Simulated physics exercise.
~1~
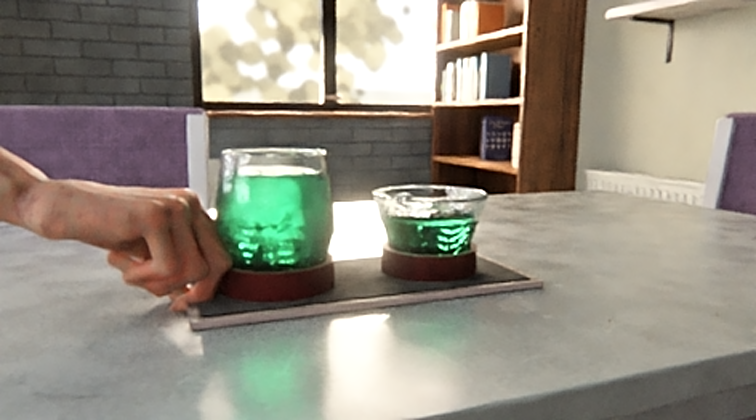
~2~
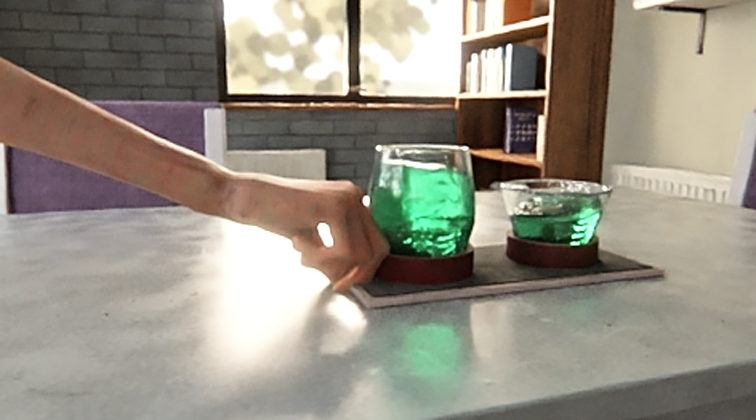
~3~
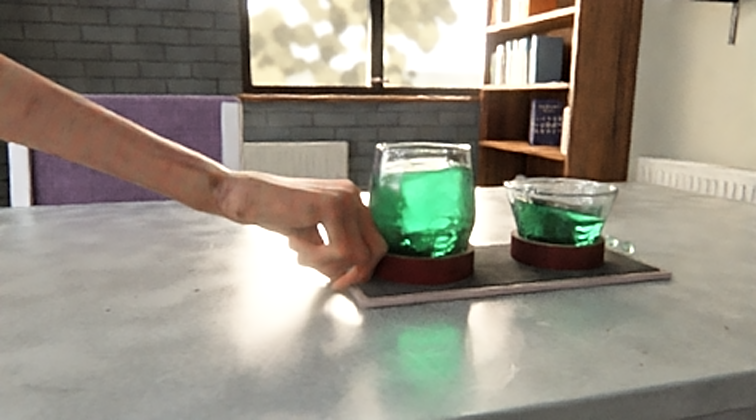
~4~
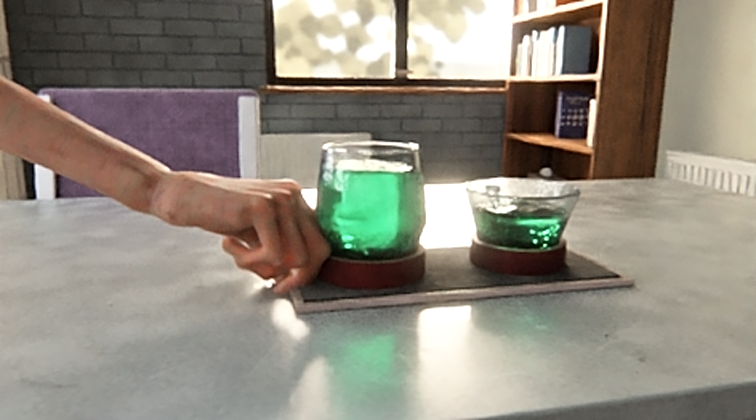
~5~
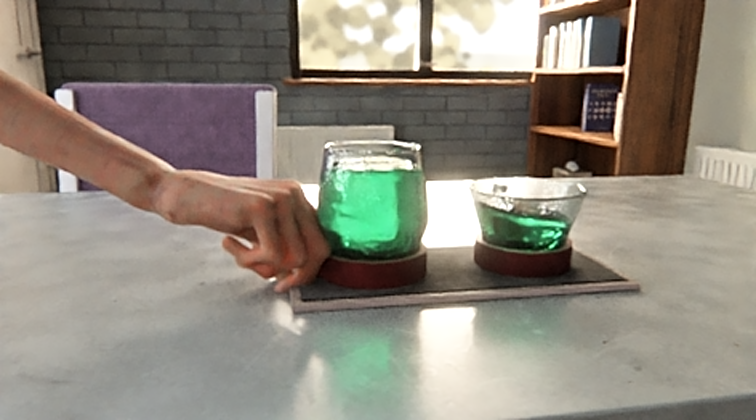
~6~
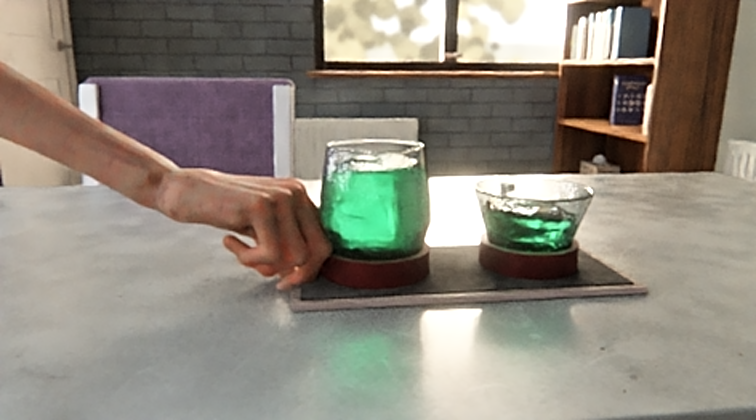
A dark serving tray with a pale edge, gripped at its left end by a hand, sits on a grey table before a purple chair, brick wall, window and bookcase, seen from slightly above tabletop height. Red holders carry a round-bellied glass on the left and a wide, shorter cup on the right, both holding green water. The hand pushes the tray to the right, and the water tilts and ripples. As the tray turns back, water slops over the cup's right rim. The hand draws it partway left and stops, both vessels upright, while the view drifts slightly sideways.
